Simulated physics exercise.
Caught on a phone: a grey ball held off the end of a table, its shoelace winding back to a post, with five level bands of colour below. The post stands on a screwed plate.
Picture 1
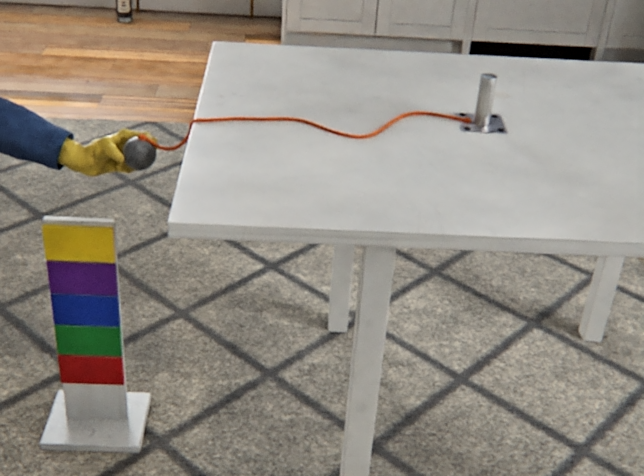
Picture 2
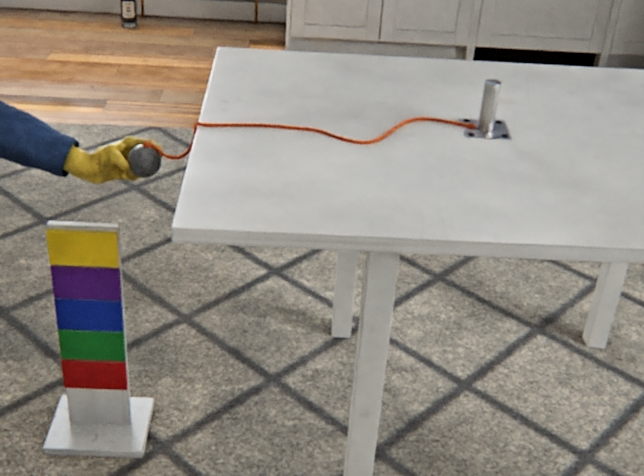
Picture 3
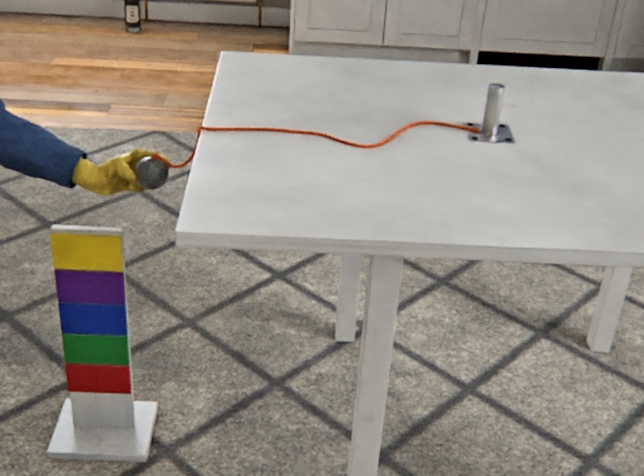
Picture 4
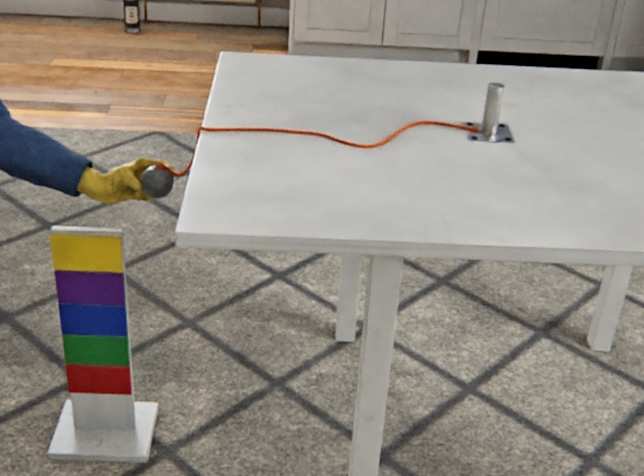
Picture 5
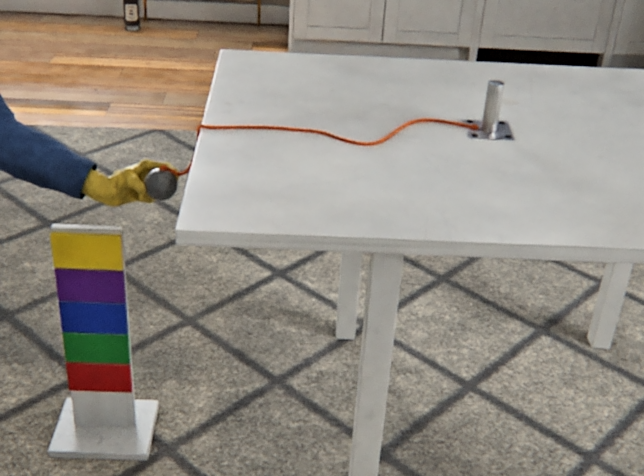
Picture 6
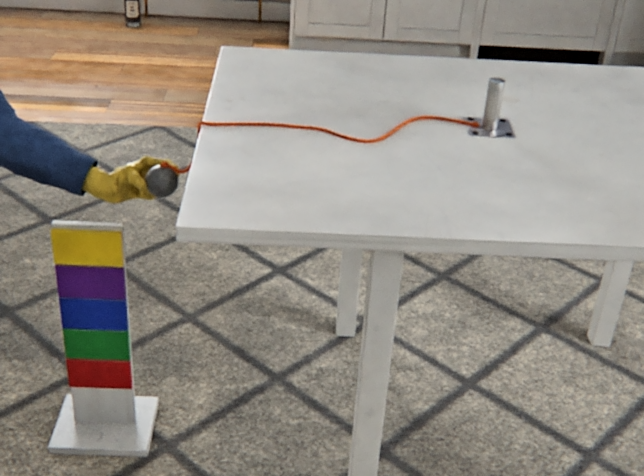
In a room with a patterned rug, a yellow-gloved hand held a grey ball just off a white table's left end, shifting it slightly toward the table, while its orange cord lay winding to a post.
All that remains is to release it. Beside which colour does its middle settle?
The shoelace holds its middle at yellow.
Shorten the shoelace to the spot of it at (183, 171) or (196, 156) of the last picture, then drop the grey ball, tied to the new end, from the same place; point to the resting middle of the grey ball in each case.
Near (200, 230) and (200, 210).
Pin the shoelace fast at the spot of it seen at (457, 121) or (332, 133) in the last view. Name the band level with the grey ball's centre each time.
One after the other, yellow; higher than all five.
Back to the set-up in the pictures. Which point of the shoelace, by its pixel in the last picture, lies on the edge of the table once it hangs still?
It lies at about (236, 124).
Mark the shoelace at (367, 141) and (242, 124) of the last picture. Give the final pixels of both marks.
About (335, 128), and the other about (204, 132).
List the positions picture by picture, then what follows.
The first frame shows grey ball (139, 154); yellow (79, 245); purple (82, 279); blue (85, 311); green (88, 342); red (91, 371).
The second frame shows grey ball (145, 161); shoelace through (438, 120) (390, 133) (338, 138) (271, 126) (199, 128).
The third frame shows grey ball (152, 173).
The fourth frame shows grey ball (157, 182); shoelace through (441, 124) (393, 137) (342, 142) (274, 130) (203, 133).
The fifth frame shows grey ball (161, 184).
The sixth frame shows grey ball (162, 181); shoelace through (442, 119) (394, 131) (342, 137) (275, 125) (203, 127).
Soon after, ball near (176, 239); level with yellow.
Then, ball near (219, 243); level with yellow.
Further on, ball near (210, 247); level with yellow.
At rest, ball near (204, 248); level with yellow. At yellow.
